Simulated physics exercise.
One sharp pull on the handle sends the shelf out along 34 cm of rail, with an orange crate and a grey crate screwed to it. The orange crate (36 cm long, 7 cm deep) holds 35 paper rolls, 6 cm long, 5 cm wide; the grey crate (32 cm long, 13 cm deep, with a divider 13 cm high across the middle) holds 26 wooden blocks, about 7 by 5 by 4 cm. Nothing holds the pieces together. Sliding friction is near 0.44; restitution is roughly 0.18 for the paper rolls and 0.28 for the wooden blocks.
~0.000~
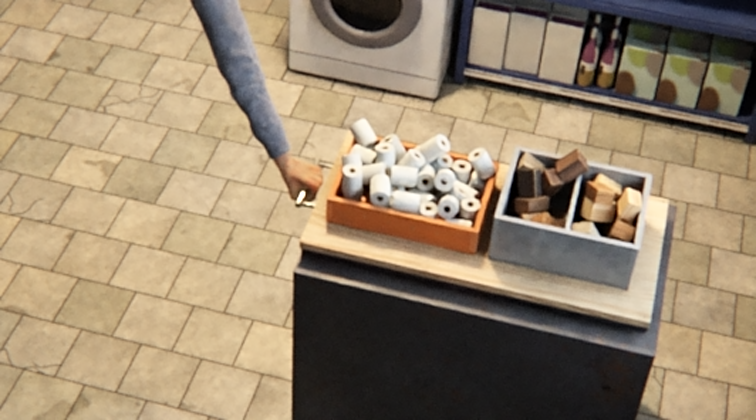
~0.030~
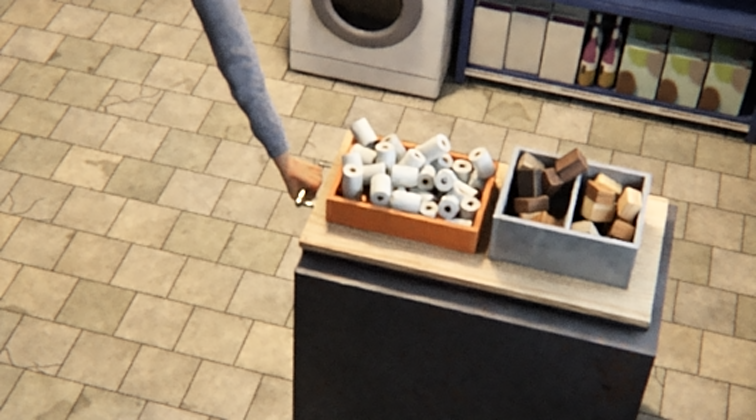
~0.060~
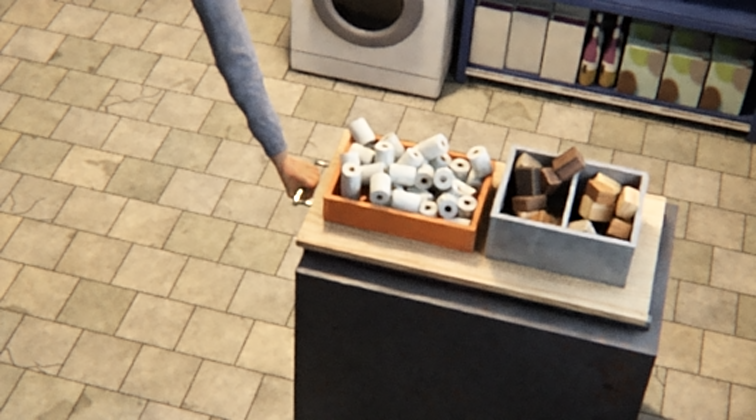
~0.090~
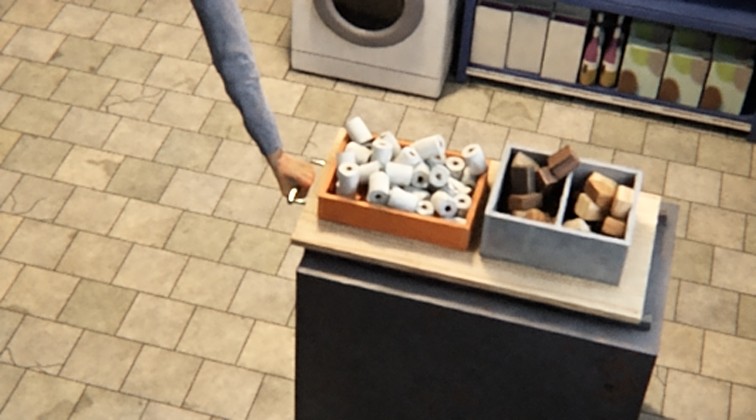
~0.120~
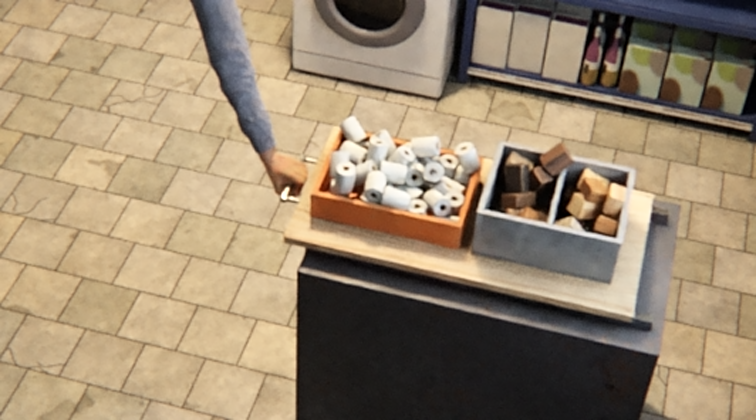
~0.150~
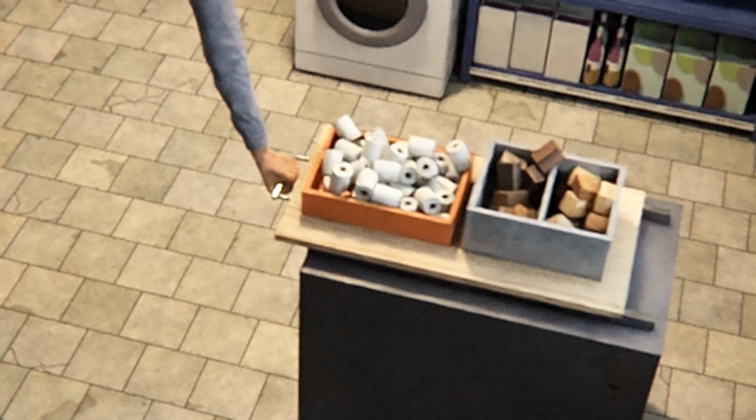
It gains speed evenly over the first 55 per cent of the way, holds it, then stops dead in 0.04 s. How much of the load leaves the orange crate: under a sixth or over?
Less than a sixth of the paper rolls leave the orange crate.
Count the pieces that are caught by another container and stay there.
Roughly 0.
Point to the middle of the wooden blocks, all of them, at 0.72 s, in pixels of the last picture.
At about (456, 193).
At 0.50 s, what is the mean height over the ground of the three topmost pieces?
Roughly 100 cm.
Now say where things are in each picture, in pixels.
In the first picture (places track the rim corner closest to us here), orange crate (473, 230); grey crate (634, 246); 0 cm pulled; all still inside.
In the second picture, orange crate (473, 229); grey crate (633, 246); 0 cm pulled.
In the third picture, orange crate (470, 228); grey crate (630, 244); 1 cm pulled.
In the fourth picture, orange crate (464, 226); grey crate (624, 243); 3 cm pulled.
In the fifth picture, orange crate (456, 224); grey crate (616, 240); 5 cm pulled.
In the sixth picture, orange crate (447, 221); grey crate (606, 238); 8 cm pulled; all still inside.
After 0.30 s, the shelf hits its stop.
After 0.38 s, the orange crate has all 35 and the grey crate has all 26.
After 0.50 s, the orange crate is down by 3 of 35 and the grey crate is down by 1 of 26.
After 0.72 s, the orange crate is down by 3 of 35 and the grey crate is down by 1 of 26.
Outcome (at 1.15 s), the orange crate is down by 3 of 35 and the grey crate is down by 1 of 26. Asked share, 3 of 35, 9 per cent.
